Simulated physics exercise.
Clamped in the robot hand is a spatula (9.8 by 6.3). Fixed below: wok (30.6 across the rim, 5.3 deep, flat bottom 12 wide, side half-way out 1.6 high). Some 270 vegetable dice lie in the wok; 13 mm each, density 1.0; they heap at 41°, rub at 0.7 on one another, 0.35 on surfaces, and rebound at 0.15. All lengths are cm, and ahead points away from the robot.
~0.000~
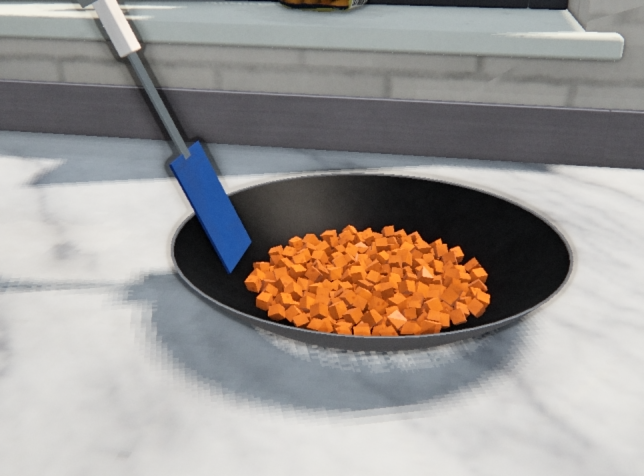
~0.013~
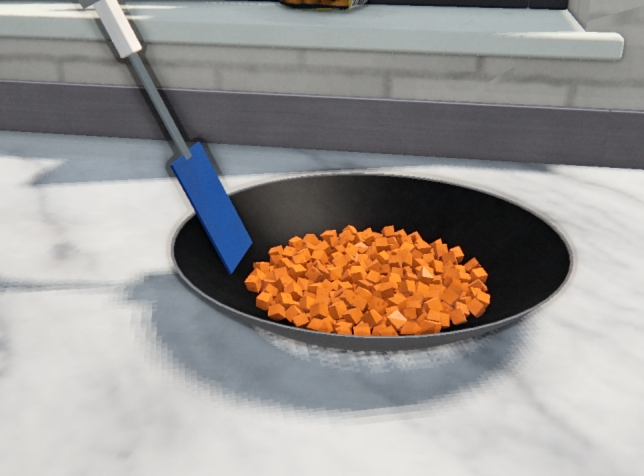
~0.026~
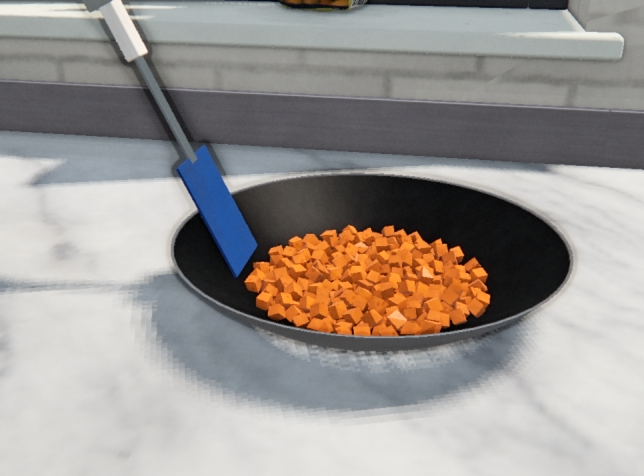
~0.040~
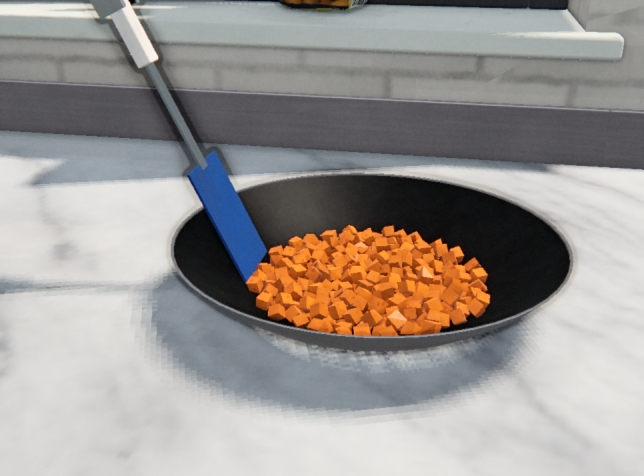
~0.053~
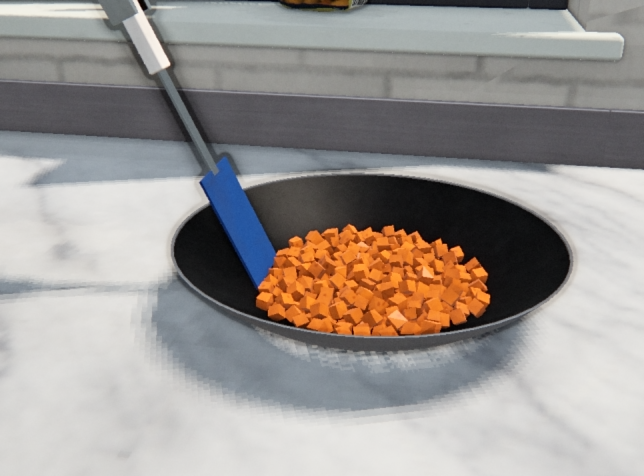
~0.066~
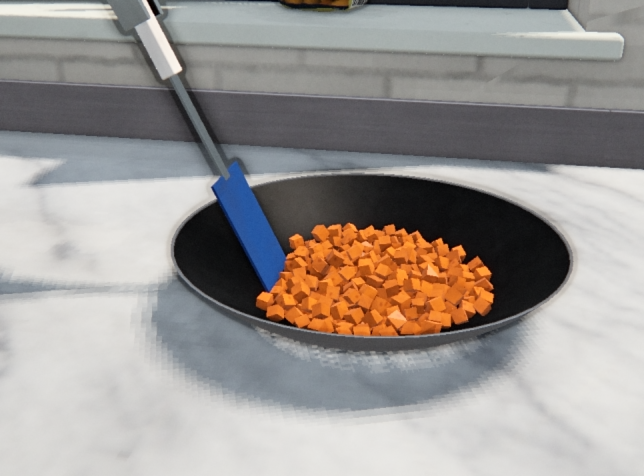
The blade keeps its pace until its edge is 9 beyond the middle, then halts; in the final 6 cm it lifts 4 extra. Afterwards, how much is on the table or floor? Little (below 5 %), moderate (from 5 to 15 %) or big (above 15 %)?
Answer: Moderate; from 5 to 15 % of the vegetable dice finish on the table or floor.
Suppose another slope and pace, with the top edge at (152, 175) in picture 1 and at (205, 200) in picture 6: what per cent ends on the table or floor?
About 25 per cent.
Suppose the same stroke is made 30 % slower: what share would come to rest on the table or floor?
In that case some 10 per cent.
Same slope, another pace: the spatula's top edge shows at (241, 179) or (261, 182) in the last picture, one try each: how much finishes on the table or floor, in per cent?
About 25 and 25 per cent.
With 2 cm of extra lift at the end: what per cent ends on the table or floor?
Some 25 per cent.
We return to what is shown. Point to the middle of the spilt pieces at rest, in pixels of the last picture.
Around (616, 312).
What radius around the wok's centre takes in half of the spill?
About 20 cm.
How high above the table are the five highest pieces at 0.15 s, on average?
Roughly 5 cm.
After 0.15 s, sloping 64°, highest piece 5 above the table; 269 in the wok.
After 0.24 s, sloping 64°, highest piece 7 above the table; 263 in the wok, 6 on the blade or in flight.
After 0.48 s, sloping 64°, highest piece 6 above the table; 243 in the wok, 25 on the table or floor, 1 on the blade or in flight.
After 1.53 s, sloping 64°, highest piece 6 above the table; 243 in the wok, 26 on the table or floor.
In the end, 243 in the wok, 26 on the table or floor. That is 10 % on the table or floor.
